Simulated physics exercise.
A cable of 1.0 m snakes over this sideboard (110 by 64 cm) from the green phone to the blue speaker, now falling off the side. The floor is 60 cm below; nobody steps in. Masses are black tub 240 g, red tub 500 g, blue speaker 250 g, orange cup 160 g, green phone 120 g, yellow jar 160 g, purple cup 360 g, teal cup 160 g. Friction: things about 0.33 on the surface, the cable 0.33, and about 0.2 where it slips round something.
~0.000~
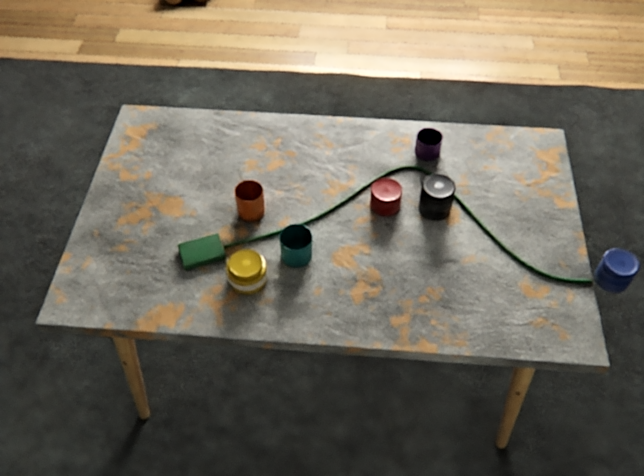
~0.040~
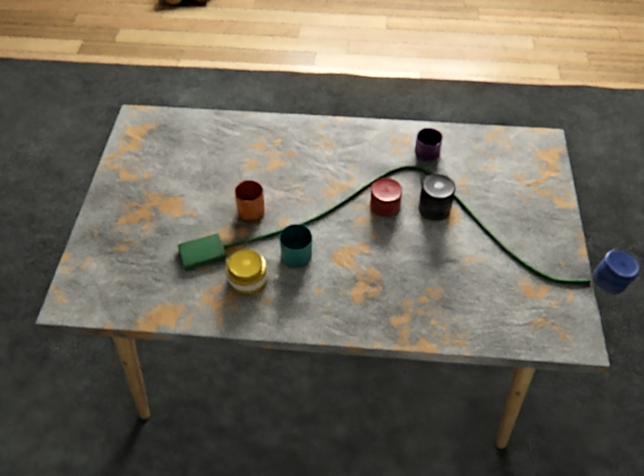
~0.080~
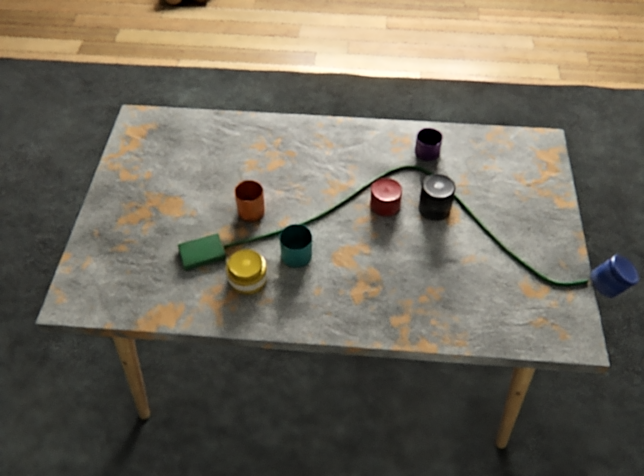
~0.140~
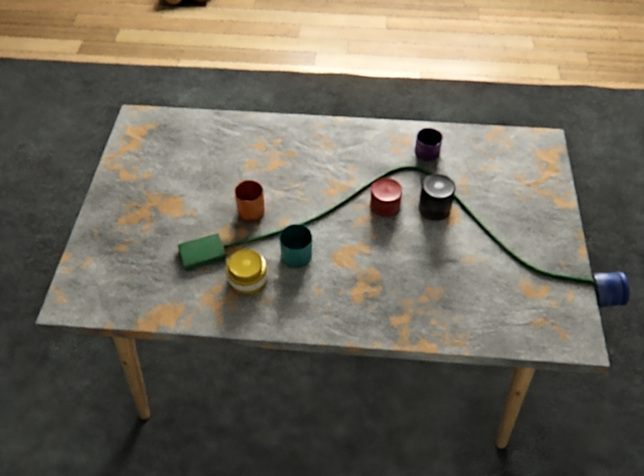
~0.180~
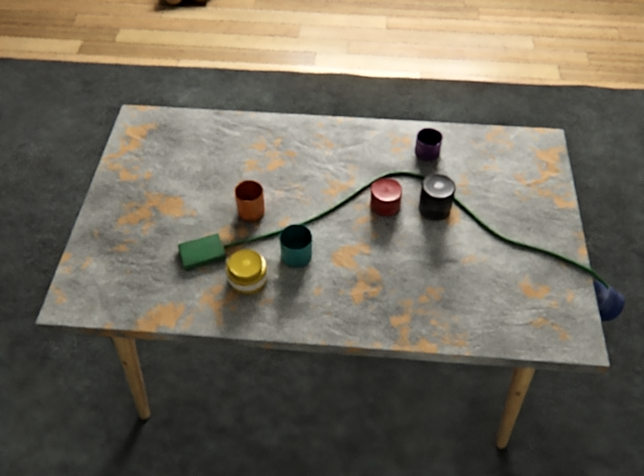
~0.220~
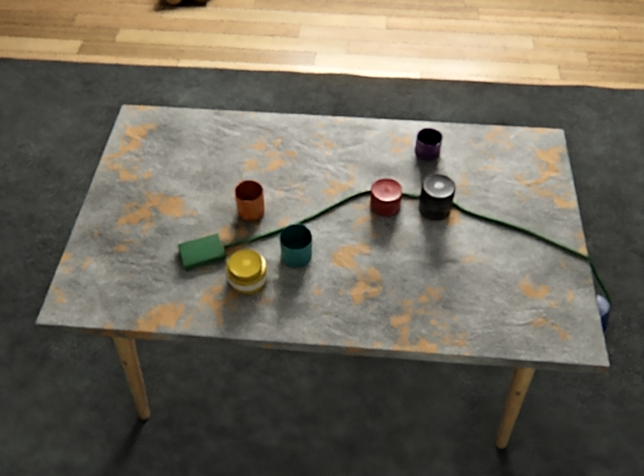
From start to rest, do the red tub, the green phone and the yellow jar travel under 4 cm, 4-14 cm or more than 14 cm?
The red tub barely shifts, the green phone reaches the top band, the yellow jar stays in the low band.
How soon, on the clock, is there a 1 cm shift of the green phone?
About: Green phone 0.26 s.
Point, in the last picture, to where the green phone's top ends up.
Around (371, 176).
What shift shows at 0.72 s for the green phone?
Green phone 40 cm.
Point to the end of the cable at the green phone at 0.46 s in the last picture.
Near (315, 218).
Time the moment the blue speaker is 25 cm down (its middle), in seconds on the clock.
That is: 0.36 s.
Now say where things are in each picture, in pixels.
The first frame shows red tub (387, 189); green phone (201, 249); yellow jar (246, 263); cable runs through (544, 274) (476, 218) (417, 168) (349, 198) (275, 233).
The second frame shows blue speaker (621, 263); cable runs through (543, 275) (417, 168) (275, 233).
The third frame shows blue speaker (615, 277); cable runs through (542, 276) (417, 168) (275, 233).
The fourth frame shows blue speaker (609, 290); cable runs through (545, 273) (417, 168) (275, 233).
The fifth frame shows blue speaker (602, 301); cable runs through (570, 261) (275, 233).
The sixth frame shows red tub (387, 189); green phone (201, 249); yellow jar (246, 263); cable runs through (594, 268) (514, 226) (350, 197) (275, 232).
After 0.5 s, the cable's tail end at (315, 218); green phone 21 cm off its start, blue speaker over the edge, black tub 1 cm off its start.
After 0.7 s, the cable's tail end at (384, 191); green phone 39 cm off its start, red tub 2 cm off its start, blue speaker over the edge.
After 1.0 s, the cable's tail end at (388, 189); green phone 42 cm off its start at (371, 176), red tub 2 cm off its start at (396, 190), blue speaker over the edge.
After 1.2 s, the cable's tail end at (388, 189); green phone 42 cm off its start, red tub 2 cm off its start, blue speaker over the edge.
After 2.4 s, the cable's tail end at (388, 189); green phone 42 cm off its start at (371, 176), red tub 2 cm off its start at (396, 190), yellow jar 0 cm off its start at (246, 263), blue speaker over the edge.
